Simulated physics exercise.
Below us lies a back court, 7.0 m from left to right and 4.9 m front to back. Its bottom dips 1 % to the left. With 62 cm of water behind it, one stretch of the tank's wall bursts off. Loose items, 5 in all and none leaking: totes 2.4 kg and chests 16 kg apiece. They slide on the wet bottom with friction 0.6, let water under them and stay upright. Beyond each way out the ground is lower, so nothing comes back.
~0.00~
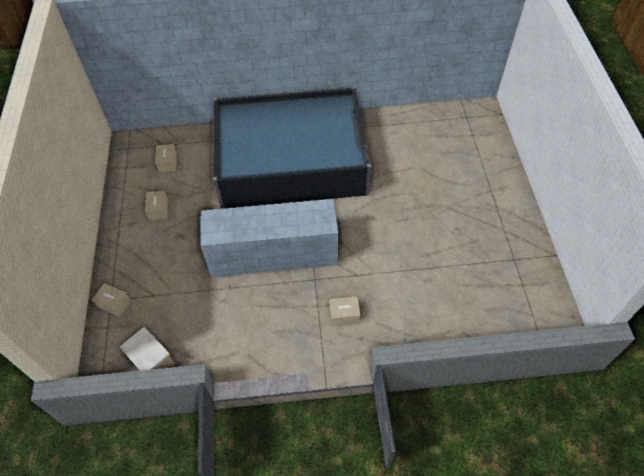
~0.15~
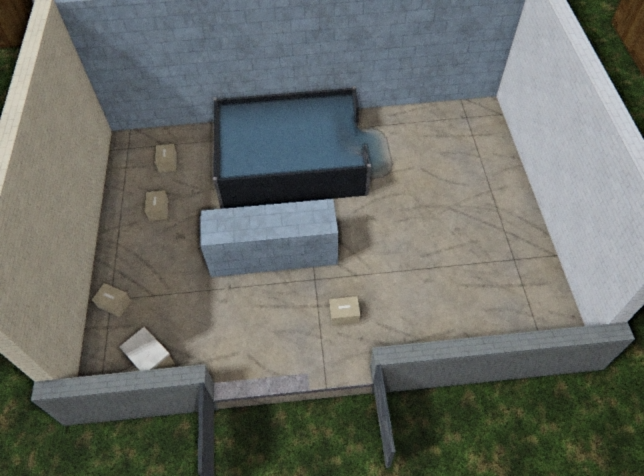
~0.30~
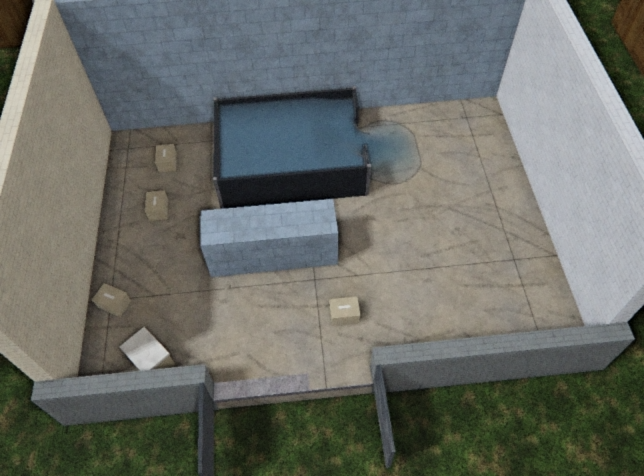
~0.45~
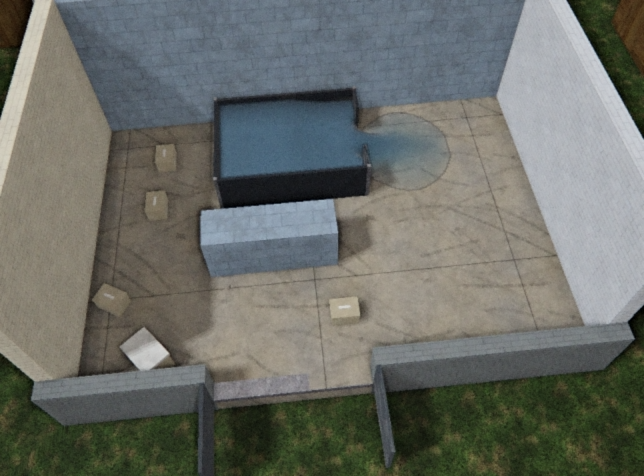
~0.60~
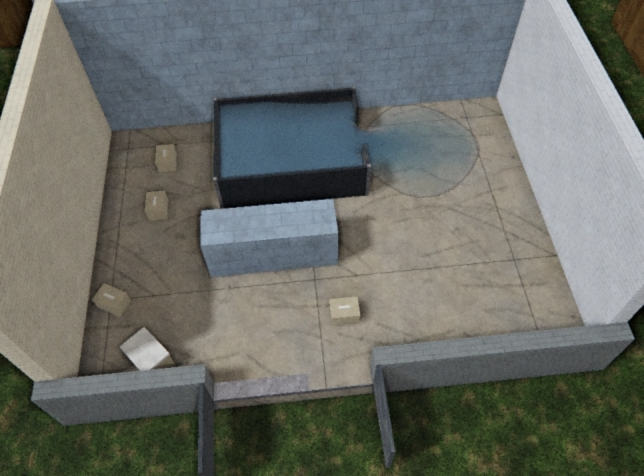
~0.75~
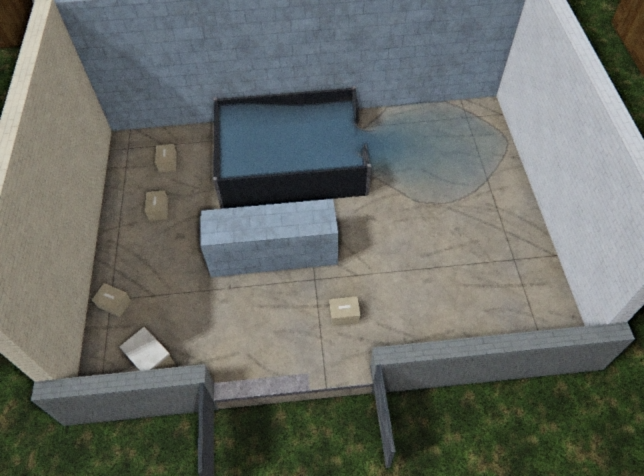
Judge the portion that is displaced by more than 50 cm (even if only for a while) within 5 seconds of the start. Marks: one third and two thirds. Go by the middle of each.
That comes to under a third.
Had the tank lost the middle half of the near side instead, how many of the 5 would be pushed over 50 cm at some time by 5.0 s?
Then 3.
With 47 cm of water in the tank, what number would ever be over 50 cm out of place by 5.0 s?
In that case 0 of them.
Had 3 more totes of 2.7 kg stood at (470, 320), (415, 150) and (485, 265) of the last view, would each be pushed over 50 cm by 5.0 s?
In that order: More, past it, past it.
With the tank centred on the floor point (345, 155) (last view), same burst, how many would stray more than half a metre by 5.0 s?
In that case 1 of them.
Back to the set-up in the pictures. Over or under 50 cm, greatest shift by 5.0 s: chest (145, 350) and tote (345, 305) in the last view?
In that order: Short of it, past it.
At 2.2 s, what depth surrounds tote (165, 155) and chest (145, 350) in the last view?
Roughly 0 and 0 cm.
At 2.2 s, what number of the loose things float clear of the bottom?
I count 0.
After 1.1 s 0 of 5 are over 50 cm from their spots; 0 afloat.
After 2.2 s 0 of 5 are over 50 cm from their spots; 0 afloat.
After 3.5 s 0 of 5 are over 50 cm from their spots; 0 afloat.
After 5.0 s 1 of 5 are over 50 cm from their spots, and 1 have been at some point; 0 afloat.
